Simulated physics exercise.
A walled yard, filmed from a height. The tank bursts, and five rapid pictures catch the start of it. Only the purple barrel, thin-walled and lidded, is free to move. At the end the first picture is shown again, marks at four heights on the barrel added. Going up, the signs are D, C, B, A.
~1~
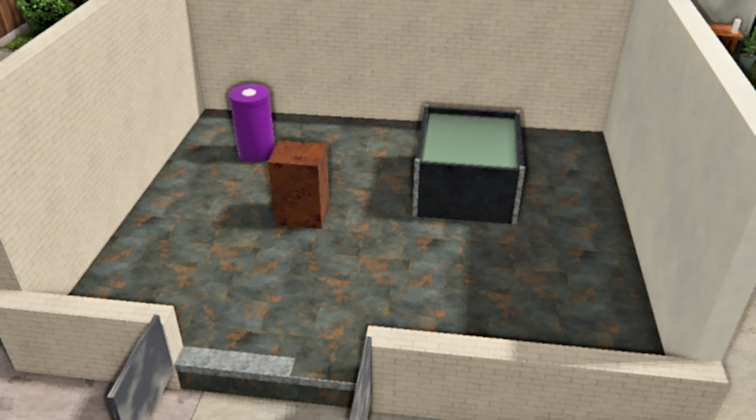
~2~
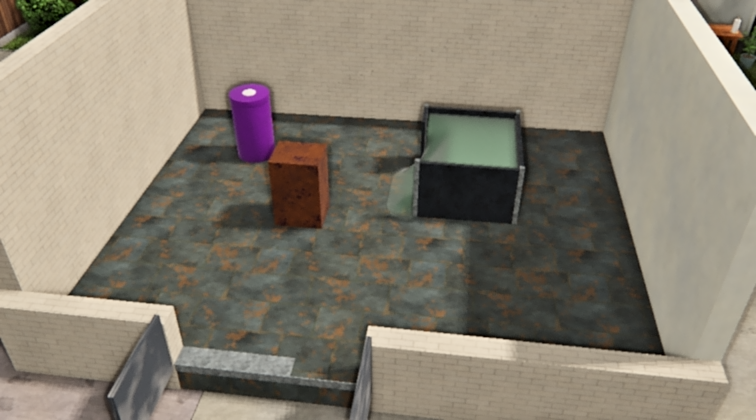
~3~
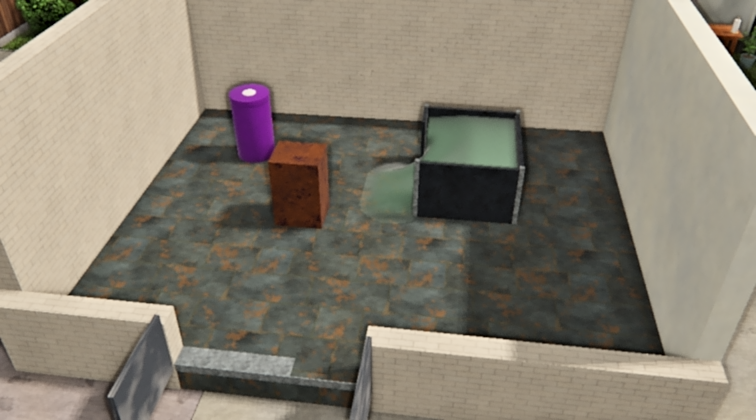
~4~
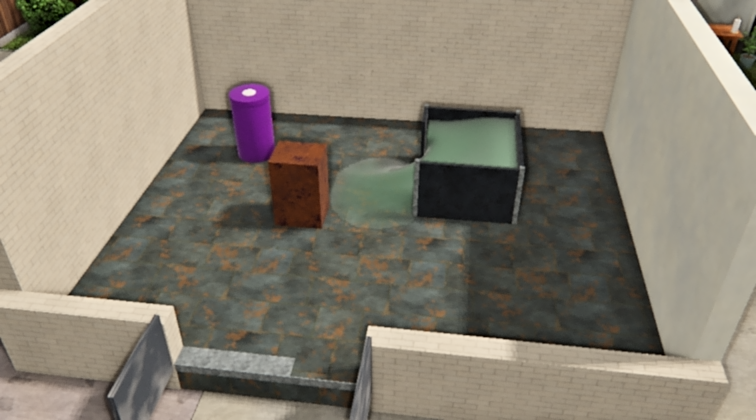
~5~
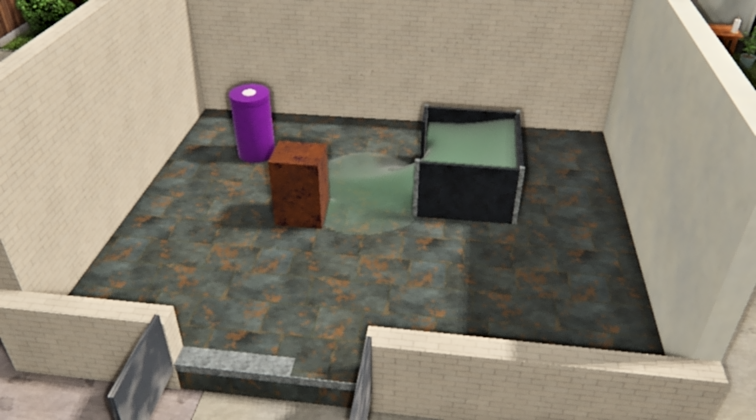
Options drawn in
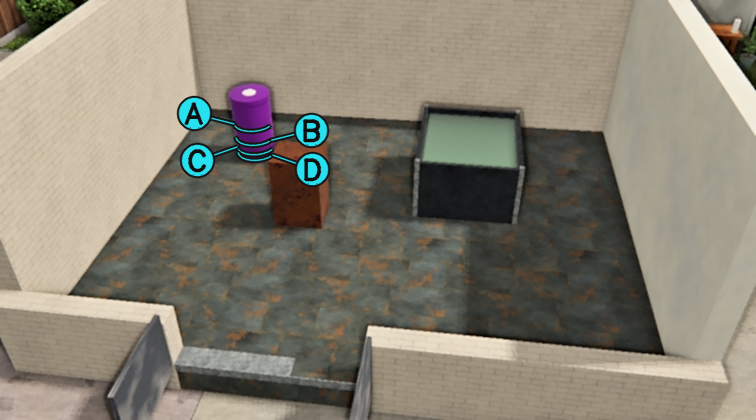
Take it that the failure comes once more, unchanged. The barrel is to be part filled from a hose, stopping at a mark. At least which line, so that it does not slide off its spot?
I would pick mark B.
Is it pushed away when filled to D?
Yes, it does.
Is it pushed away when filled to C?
Yes, that goes wrong.
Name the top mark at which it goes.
The answer is C.
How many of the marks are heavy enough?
Two.
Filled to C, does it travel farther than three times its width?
No, less.
On the marked copy, A at (248, 131); B at (249, 145); C at (251, 154); D at (251, 160); from the bottom up D, C, B, A.
For mark A, it does not move.
For mark B, it does not move.
For mark C, it is pushed about its own width away.
For mark D, it is pushed about twice its own width away.
